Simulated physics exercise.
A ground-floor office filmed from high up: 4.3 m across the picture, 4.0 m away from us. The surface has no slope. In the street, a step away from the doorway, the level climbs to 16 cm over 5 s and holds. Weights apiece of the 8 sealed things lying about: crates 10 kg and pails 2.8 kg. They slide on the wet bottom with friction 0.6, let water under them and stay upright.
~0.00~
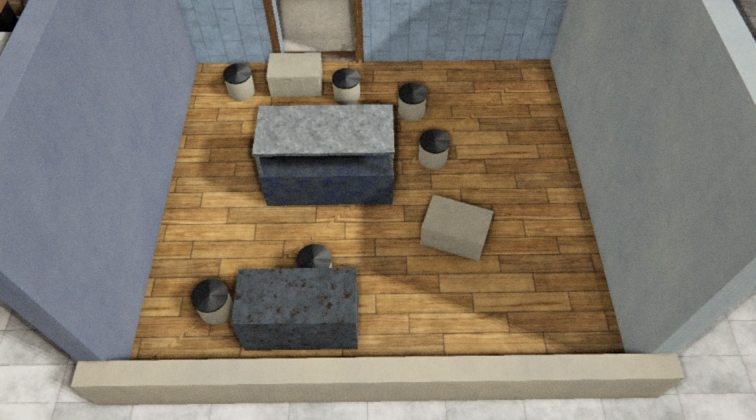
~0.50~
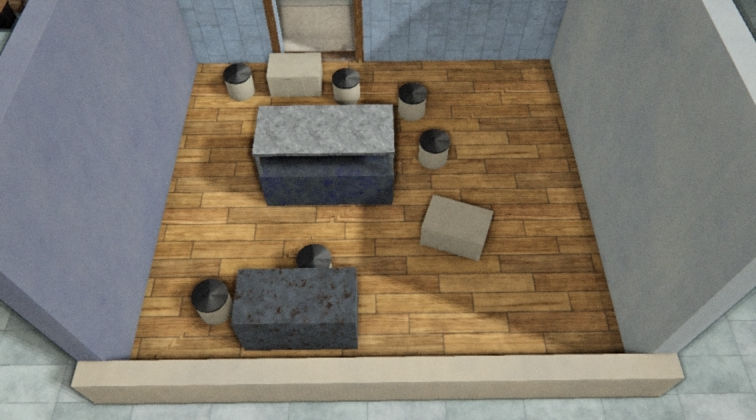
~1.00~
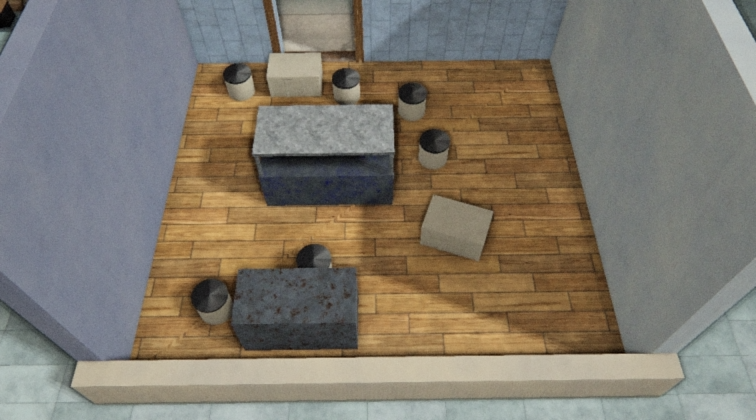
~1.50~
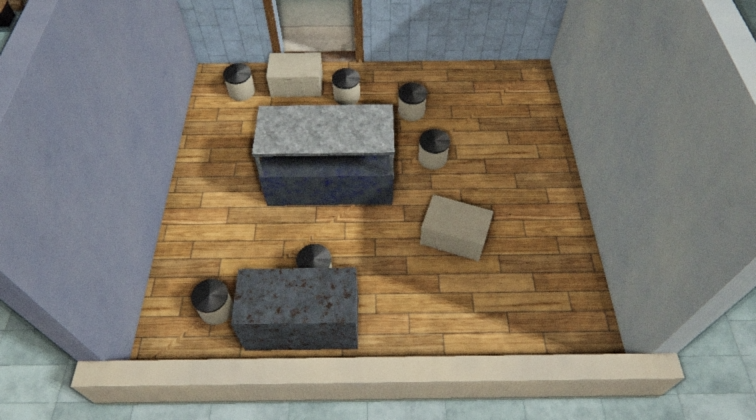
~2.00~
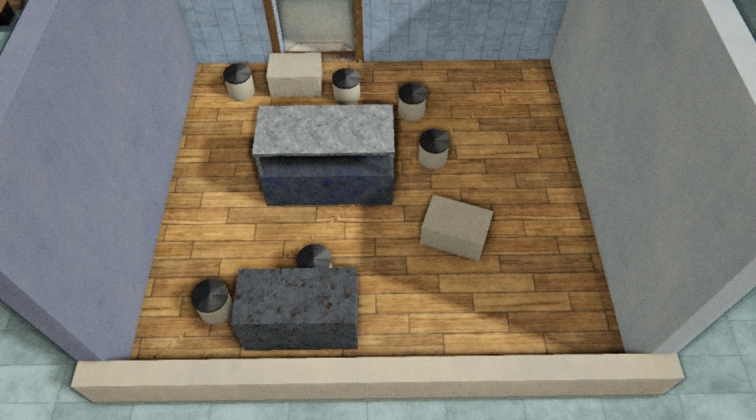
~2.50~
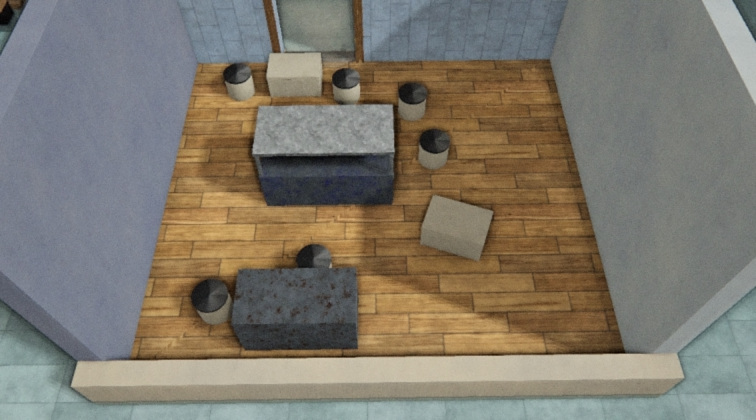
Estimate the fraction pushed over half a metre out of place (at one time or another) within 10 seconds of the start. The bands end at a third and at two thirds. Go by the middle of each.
Share: One to two thirds.
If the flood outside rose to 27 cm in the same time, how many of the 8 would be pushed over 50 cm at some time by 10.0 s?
Then 7.
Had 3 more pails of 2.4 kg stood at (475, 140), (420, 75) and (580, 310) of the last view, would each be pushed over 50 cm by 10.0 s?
In that order: Over, under, short of it.
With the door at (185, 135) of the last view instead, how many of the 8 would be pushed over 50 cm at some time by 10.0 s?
Then 3.
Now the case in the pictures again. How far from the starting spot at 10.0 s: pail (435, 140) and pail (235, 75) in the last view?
In that order: 120 cm, 20 cm.
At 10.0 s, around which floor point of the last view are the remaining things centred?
Near (382, 200).
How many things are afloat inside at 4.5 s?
0 of them.
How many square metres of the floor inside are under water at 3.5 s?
Roughly 0.5 m2.
After 3.5 s 0 of 8 are over 50 cm from their spots; 0 afloat.
After 4.5 s 0 of 8 are over 50 cm from their spots; 0 afloat.
After 7.0 s 3 of 8 are over 50 cm from their spots; 0 afloat.
After 10.0 s 3 of 8 are over 50 cm from their spots, and 3 have been at some point; 3 afloat.
